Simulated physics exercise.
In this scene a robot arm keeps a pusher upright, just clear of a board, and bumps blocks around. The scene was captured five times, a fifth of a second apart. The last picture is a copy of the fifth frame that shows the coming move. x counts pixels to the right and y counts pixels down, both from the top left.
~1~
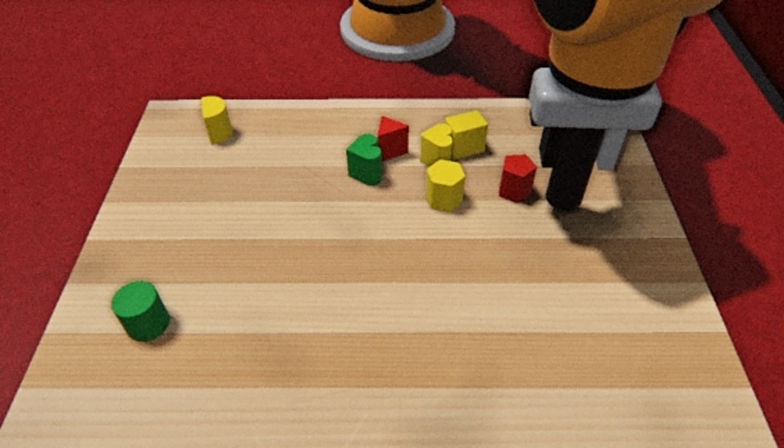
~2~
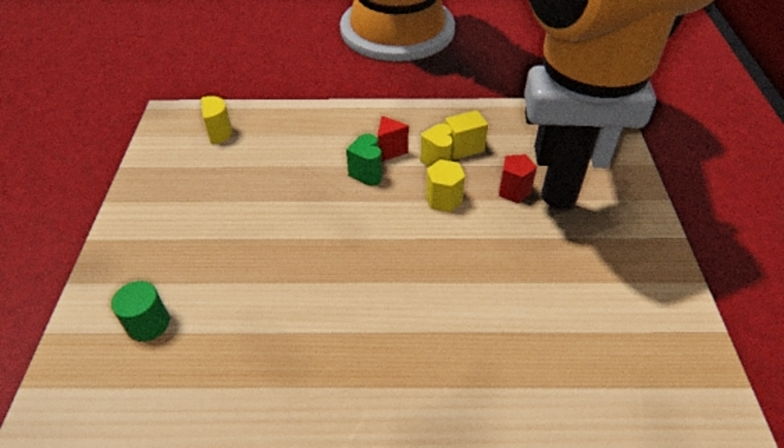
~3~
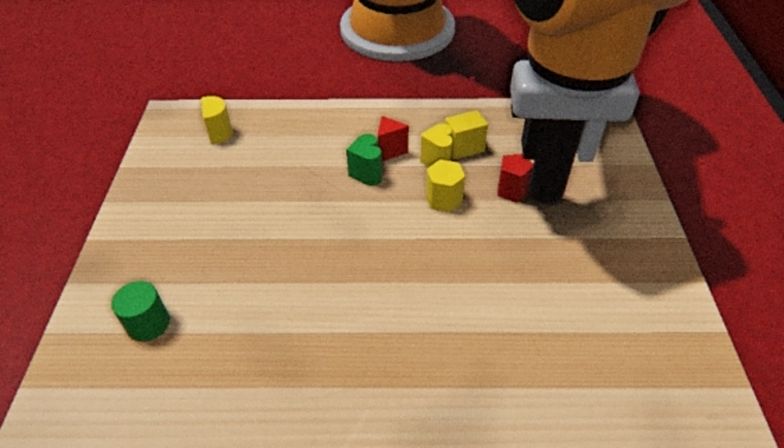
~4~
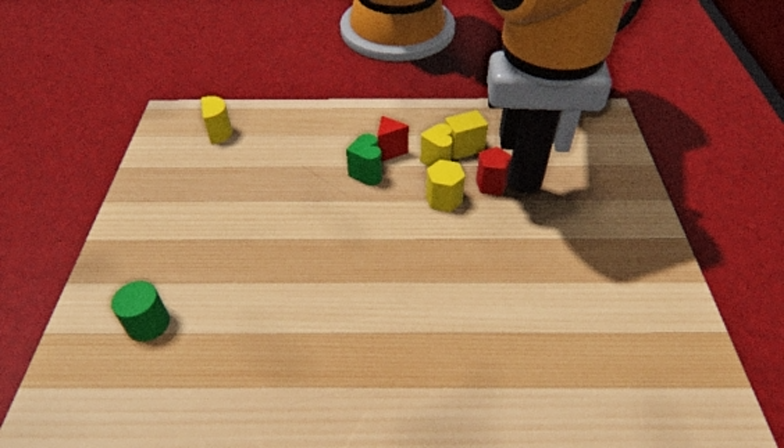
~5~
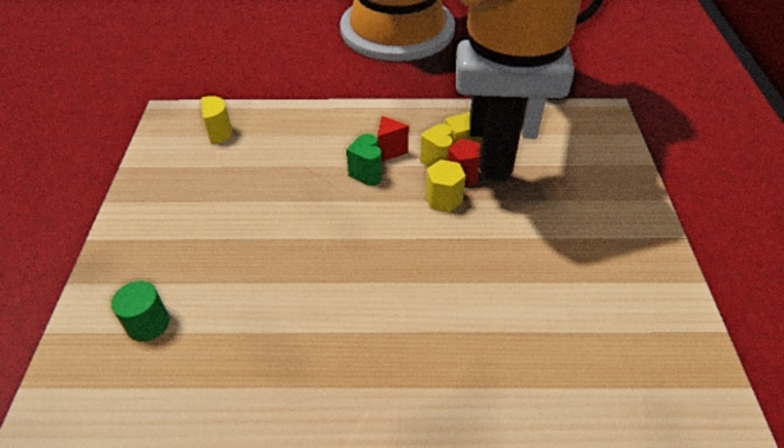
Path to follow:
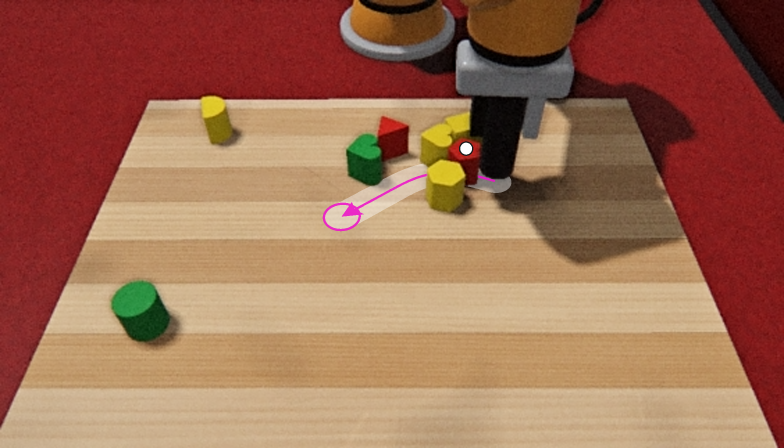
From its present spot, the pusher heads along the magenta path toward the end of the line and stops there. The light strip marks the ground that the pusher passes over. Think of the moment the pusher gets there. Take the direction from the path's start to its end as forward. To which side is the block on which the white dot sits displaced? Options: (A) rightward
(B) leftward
I choose A.
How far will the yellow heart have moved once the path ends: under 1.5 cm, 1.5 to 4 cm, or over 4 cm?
From 1.5 to 4 cm.
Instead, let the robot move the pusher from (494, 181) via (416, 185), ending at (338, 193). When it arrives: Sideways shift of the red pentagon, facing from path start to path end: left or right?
Answer: Right.
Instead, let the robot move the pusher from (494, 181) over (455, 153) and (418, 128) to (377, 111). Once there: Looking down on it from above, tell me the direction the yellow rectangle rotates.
In a top view, it turns clockwise.
The line goes from (494, 181) via (439, 173) and (390, 191), ending at (342, 217); the dot is on the red pentagon.
What follows on the original path. One third of the way, pusher (439, 160); red triangular block (388, 123), turned 15° anticlockwise; yellow heart (415, 127), turned 100° clockwise; red pentagon (408, 145).
Two thirds of the way, pusher (389, 179); green heart (333, 146), turned 35° clockwise; red triangular block (388, 123), turned 15° anticlockwise; yellow heart (415, 127), turned 100° clockwise; red pentagon (357, 155), turned 40° clockwise.
At the end, pusher (341, 204); green heart (324, 144), turned 65° clockwise; red triangular block (388, 123), turned 15° anticlockwise; yellow heart (415, 127), turned 100° clockwise; red pentagon (330, 166), turned 115° clockwise.
